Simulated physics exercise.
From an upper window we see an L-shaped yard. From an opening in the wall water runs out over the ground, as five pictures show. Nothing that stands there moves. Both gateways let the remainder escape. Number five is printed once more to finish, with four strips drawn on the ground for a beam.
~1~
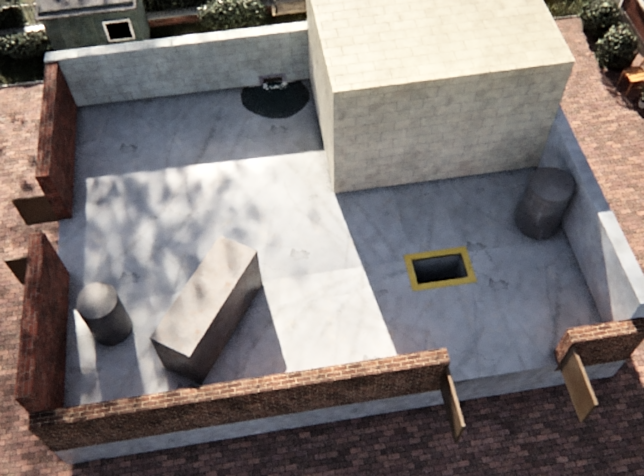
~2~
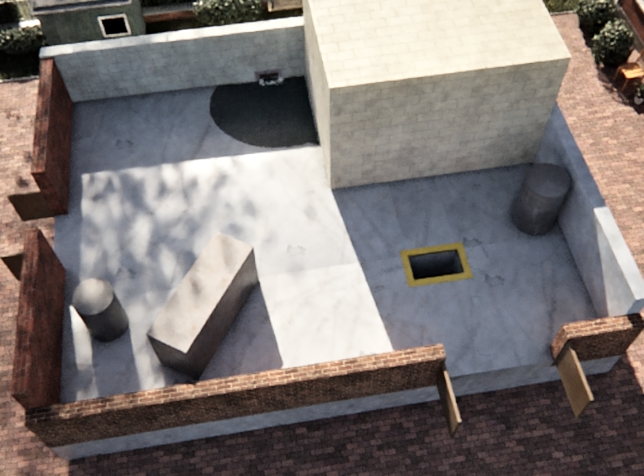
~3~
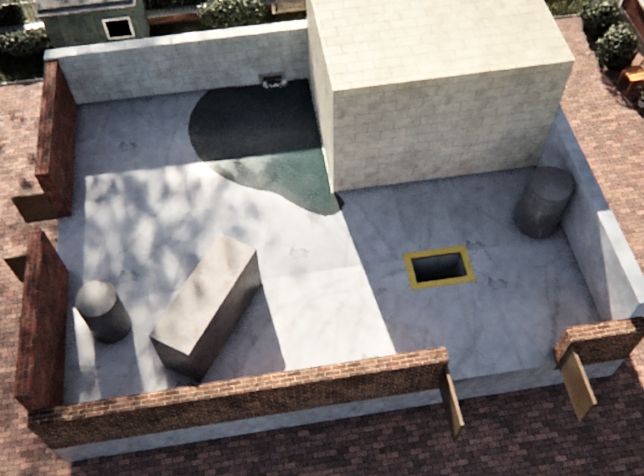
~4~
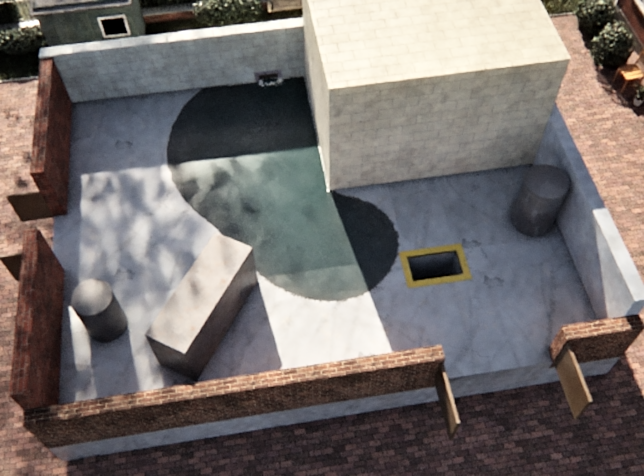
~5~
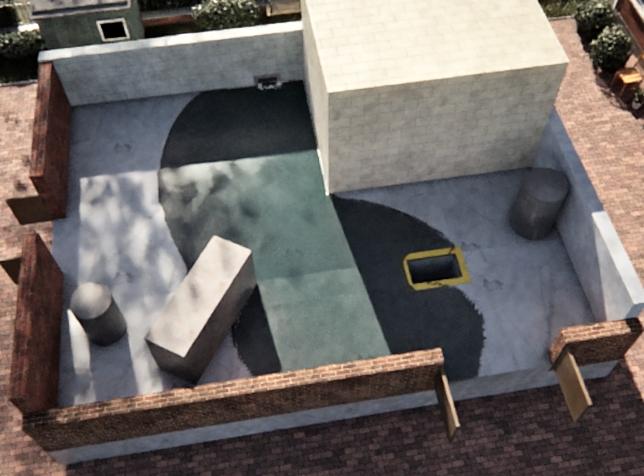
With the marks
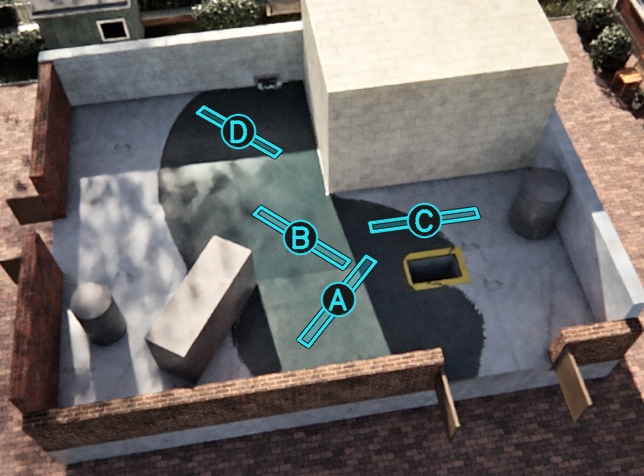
Dark water spreading from a wall outlet across an L-shaped walled yard, rounding the pale block and reaching the yellow-edged drain pit.
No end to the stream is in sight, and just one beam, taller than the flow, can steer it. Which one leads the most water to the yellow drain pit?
Take B.
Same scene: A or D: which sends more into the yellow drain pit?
The answer is A.
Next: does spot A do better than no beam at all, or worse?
Spot A is better.
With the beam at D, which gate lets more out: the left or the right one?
More leaves on the right.
On the marked copy, A from (303, 343) to (370, 258); B from (257, 210) to (346, 264); C from (370, 227) to (476, 212); D from (200, 110) to (277, 153).
With A, about 22 % of the stream runs into the yellow drain pit, about 69 % out by the gates.
With B, about 38 % of the stream runs into the yellow drain pit, about 58 % out by the gates.
With C, about 16 % of the stream runs into the yellow drain pit, about 81 % out by the gates.
With D, about 16 % of the stream runs into the yellow drain pit, about 78 % out by the gates.
